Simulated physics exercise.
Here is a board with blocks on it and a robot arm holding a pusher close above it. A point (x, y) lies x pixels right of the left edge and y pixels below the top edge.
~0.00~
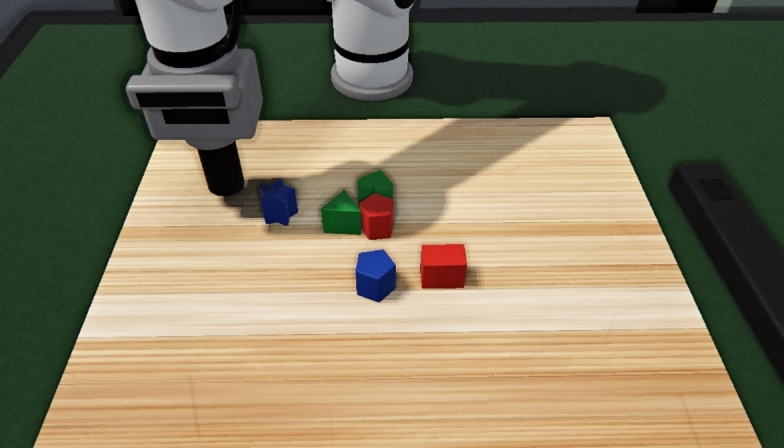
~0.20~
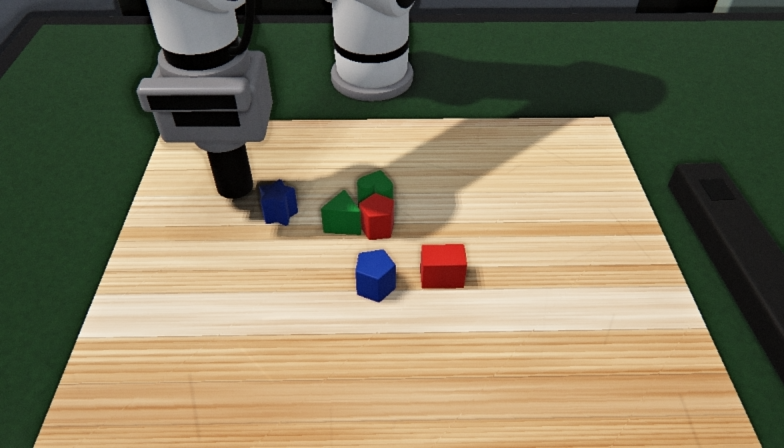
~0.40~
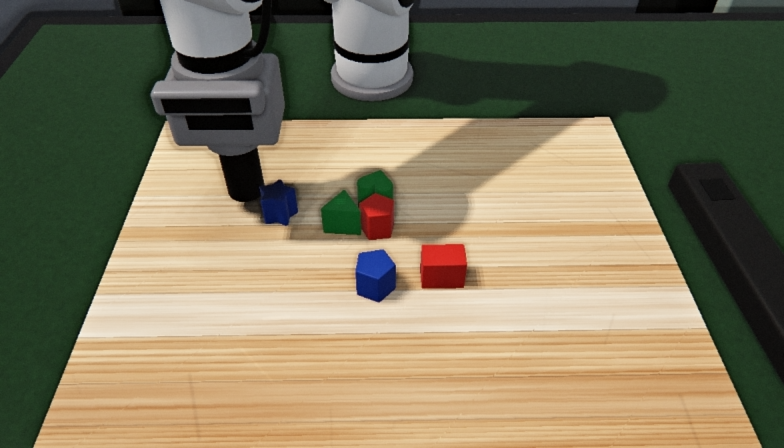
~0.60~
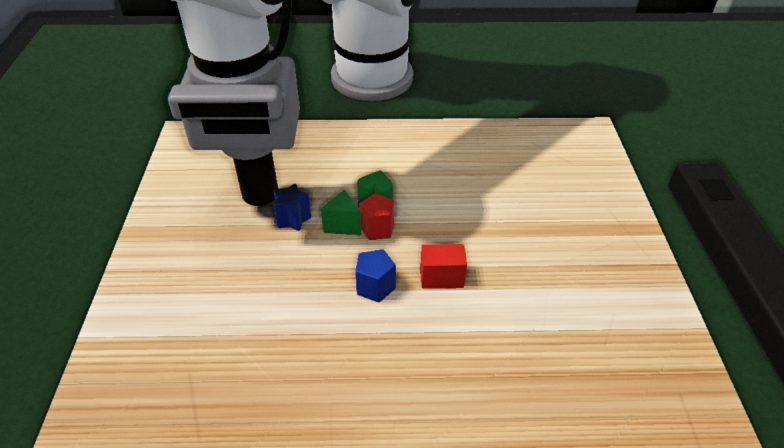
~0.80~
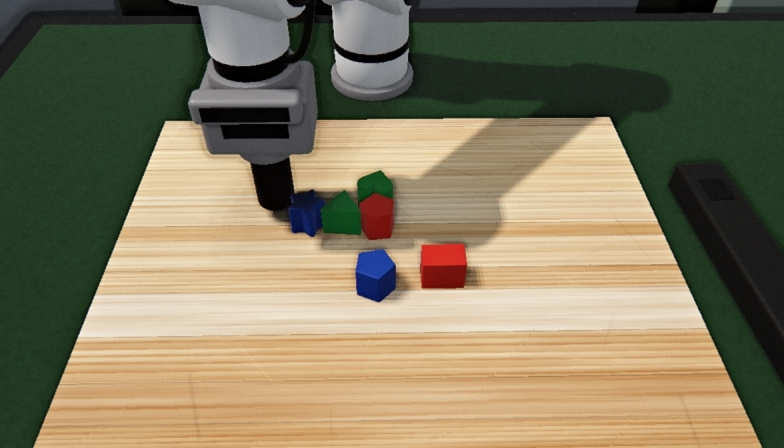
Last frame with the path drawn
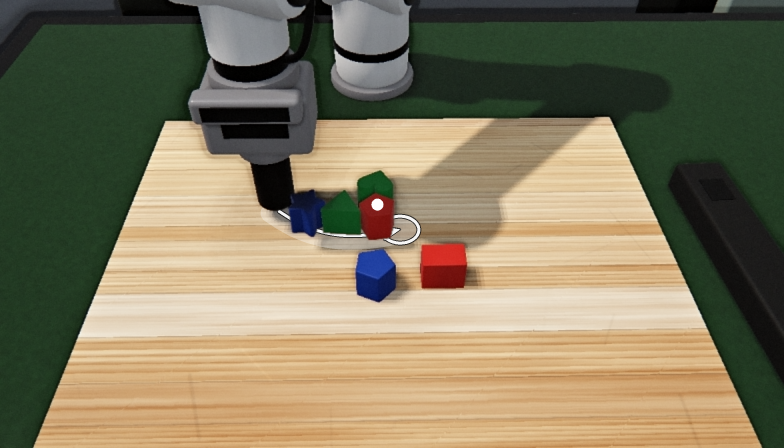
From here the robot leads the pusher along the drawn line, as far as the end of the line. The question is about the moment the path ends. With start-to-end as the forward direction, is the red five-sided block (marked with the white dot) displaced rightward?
I believe not.
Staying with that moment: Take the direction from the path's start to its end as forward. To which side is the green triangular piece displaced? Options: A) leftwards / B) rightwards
I'll go with B - rightwards.
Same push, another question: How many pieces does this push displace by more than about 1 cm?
I expect three or more blocks to move.
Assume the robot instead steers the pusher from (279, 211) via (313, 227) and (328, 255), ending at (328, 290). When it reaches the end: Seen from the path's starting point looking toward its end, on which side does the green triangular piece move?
The left-hand side.
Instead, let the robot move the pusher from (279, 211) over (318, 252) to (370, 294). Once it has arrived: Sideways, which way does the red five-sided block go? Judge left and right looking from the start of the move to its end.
It shifts leftward.
The drawn path runs from (279, 211) through (313, 229) and (356, 236) to (400, 229); the dot is on the red five-sided block.
What follows on the original path. One third of the way, pusher (311, 216); blue star (339, 222), turned 15° clockwise; green triangular piece (371, 220), turned 45° anticlockwise; red five-sided block (392, 204), turned 35° anticlockwise.
Two thirds of the way, pusher (356, 223); blue star (362, 236), turned 75° clockwise; green triangular piece (392, 229), turned 60° anticlockwise; red five-sided block (392, 203), turned 35° anticlockwise.
At the end, pusher (400, 217); blue star (366, 236), turned 95° clockwise; green triangular piece (410, 231); green heart not moved; red five-sided block (428, 192), turned 80° anticlockwise.
